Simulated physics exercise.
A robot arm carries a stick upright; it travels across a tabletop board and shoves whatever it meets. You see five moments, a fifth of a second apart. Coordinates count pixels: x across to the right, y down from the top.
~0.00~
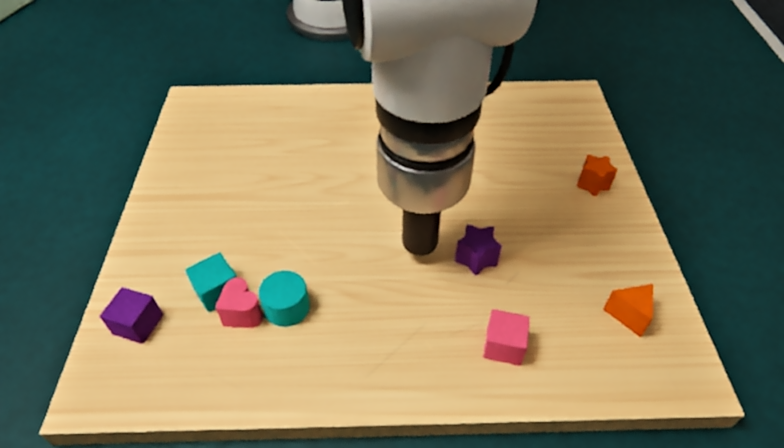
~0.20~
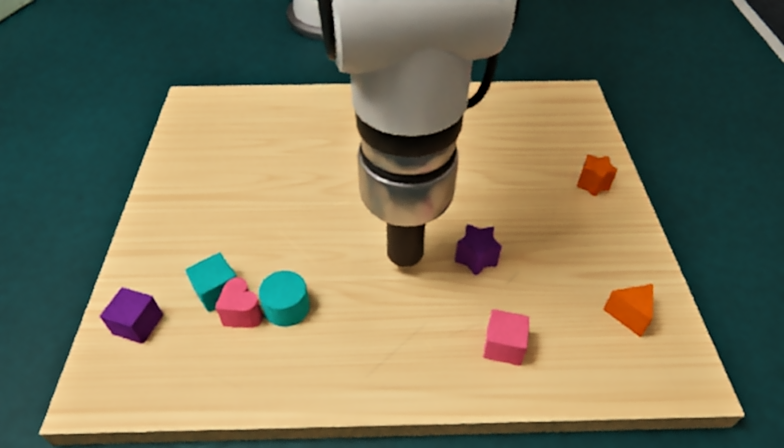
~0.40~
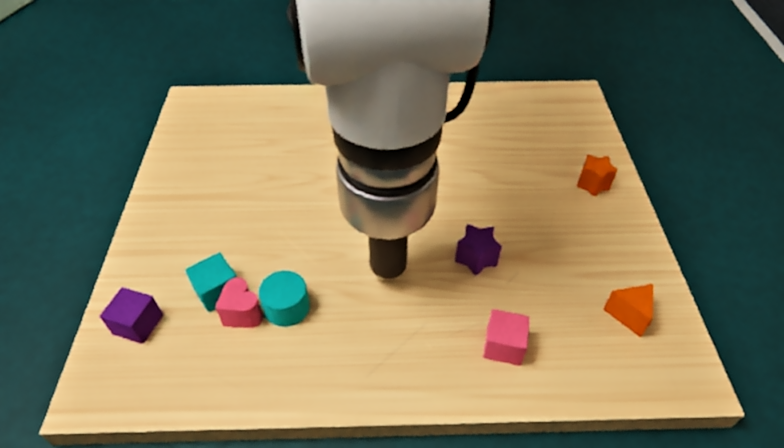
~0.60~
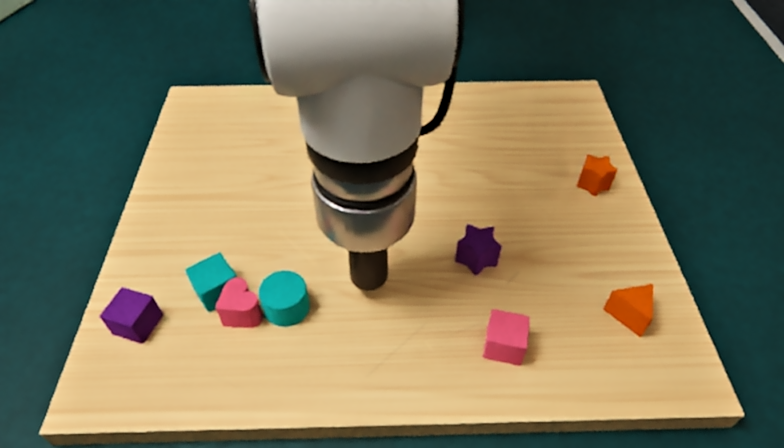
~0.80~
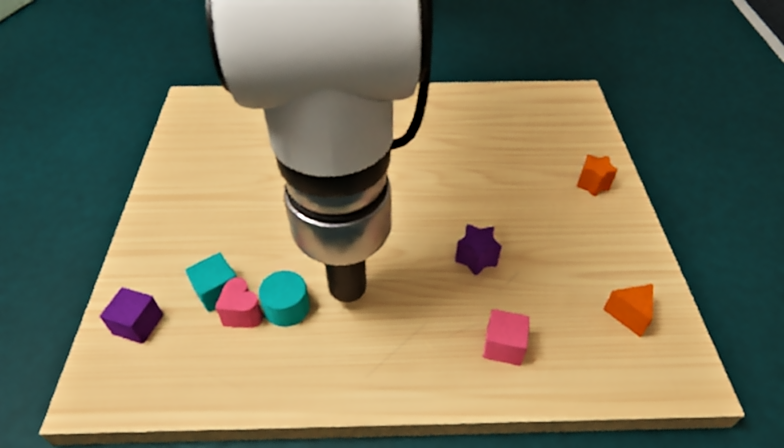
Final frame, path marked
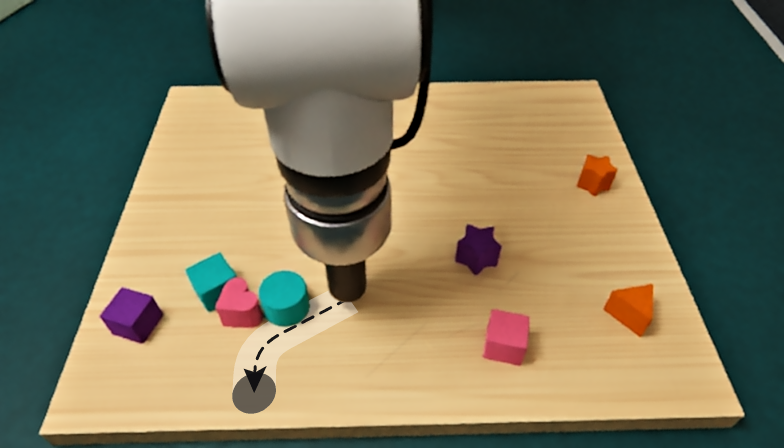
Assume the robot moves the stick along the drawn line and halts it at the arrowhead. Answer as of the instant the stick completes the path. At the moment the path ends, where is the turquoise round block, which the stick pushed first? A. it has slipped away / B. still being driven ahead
That would be A.
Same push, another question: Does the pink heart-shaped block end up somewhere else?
Final answer: Yes.
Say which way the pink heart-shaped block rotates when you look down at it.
Clockwise.
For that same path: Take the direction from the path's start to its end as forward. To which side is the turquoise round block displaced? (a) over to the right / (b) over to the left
a
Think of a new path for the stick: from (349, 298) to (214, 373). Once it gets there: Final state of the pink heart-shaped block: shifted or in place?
Somewhere new.
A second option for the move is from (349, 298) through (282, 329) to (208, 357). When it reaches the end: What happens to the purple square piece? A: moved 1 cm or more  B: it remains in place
The one that fits is A, moved 1 cm or more.
Path on the board, from (349, 298) by way of (307, 320) and (264, 346) to (254, 393).
What follows on the original path. One third of the way, stick (304, 310); pink heart-shaped block (221, 299), turned 30° clockwise; turquoise round block (260, 294).
Two thirds of the way, stick (261, 336); turquoise square piece (200, 268), turned 25° clockwise; pink heart-shaped block (187, 301), turned 50° clockwise; turquoise round block (223, 308).
At the end, stick (250, 383); turquoise square piece (200, 268), turned 25° clockwise; pink heart-shaped block (187, 301), turned 50° clockwise; turquoise round block (223, 308).
